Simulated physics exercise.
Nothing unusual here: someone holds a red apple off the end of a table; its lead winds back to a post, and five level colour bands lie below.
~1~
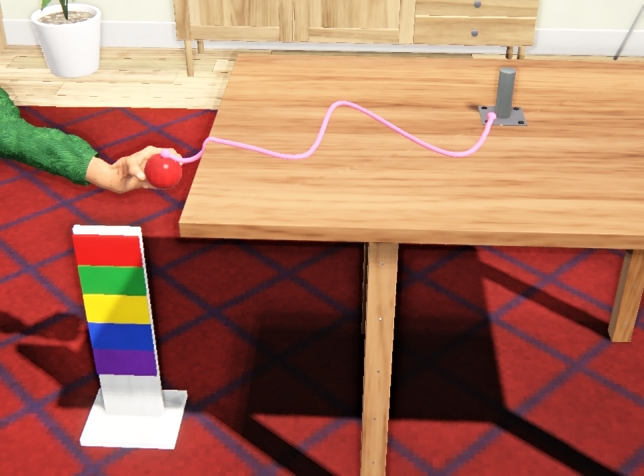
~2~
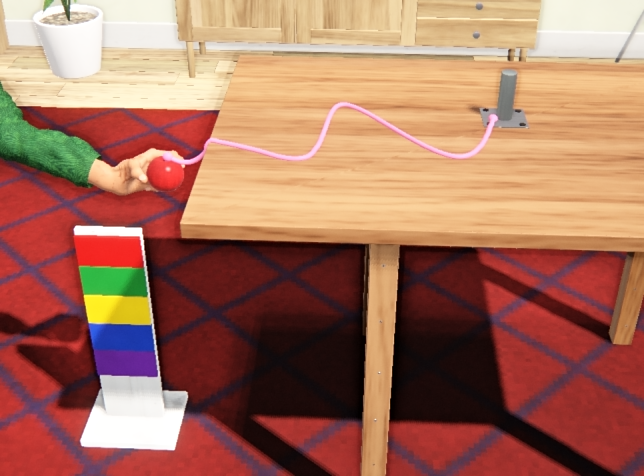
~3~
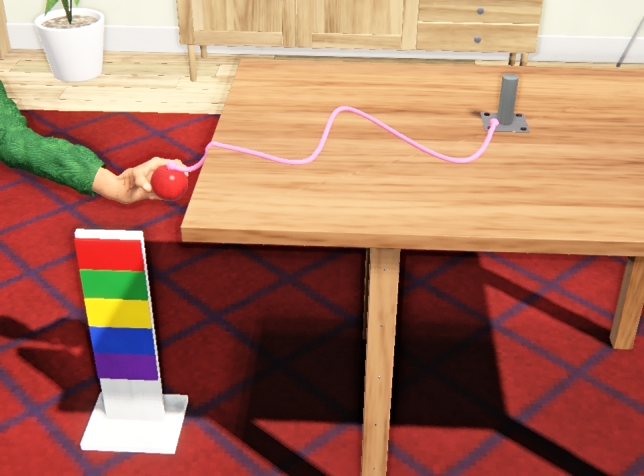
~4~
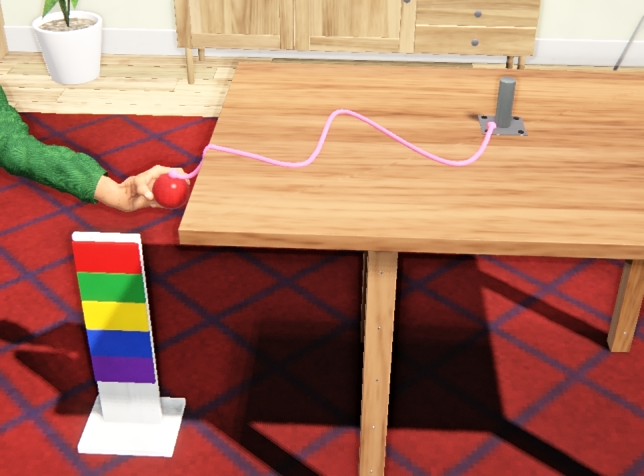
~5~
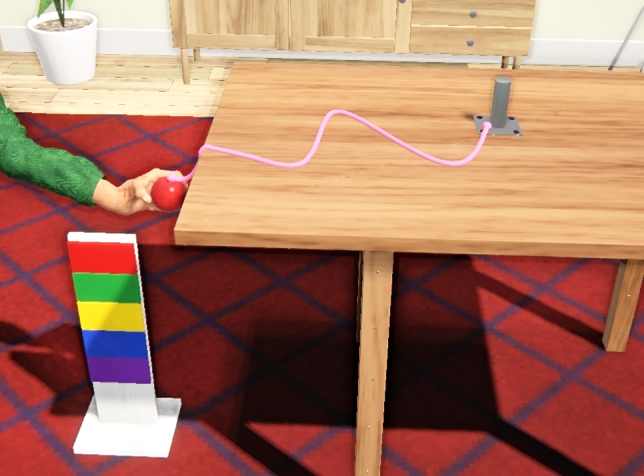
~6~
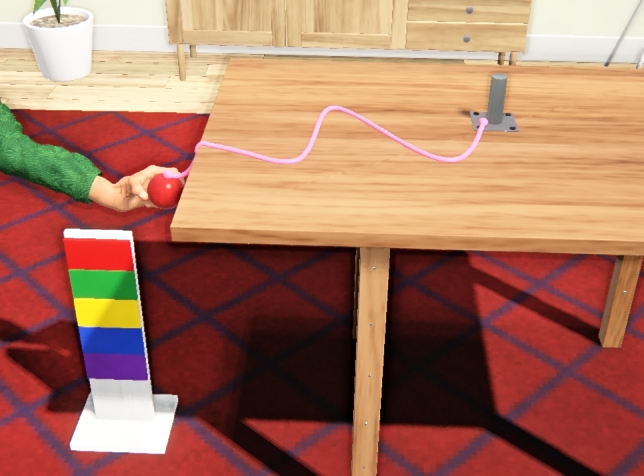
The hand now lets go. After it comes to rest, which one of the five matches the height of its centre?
The one that matches is purple.
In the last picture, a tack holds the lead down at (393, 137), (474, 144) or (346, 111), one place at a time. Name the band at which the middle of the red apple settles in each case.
Yellow, then blue, then green.
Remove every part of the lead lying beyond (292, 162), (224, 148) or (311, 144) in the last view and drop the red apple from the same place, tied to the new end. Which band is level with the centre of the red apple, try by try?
So you'd see red first, yellow second, and for the last: No band.
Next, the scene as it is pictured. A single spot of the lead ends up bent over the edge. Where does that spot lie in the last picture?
It's the piece you see at (323, 115).
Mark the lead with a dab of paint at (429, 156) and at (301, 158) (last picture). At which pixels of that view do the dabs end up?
Near (364, 128) and (207, 227).
Soon after, apple near (186, 313); level with yellow.
Then, apple near (228, 359); level with purple.
Further on, apple near (212, 365); level with purple.
At rest, apple near (219, 366); level with purple. Its centre hangs level with the purple band.
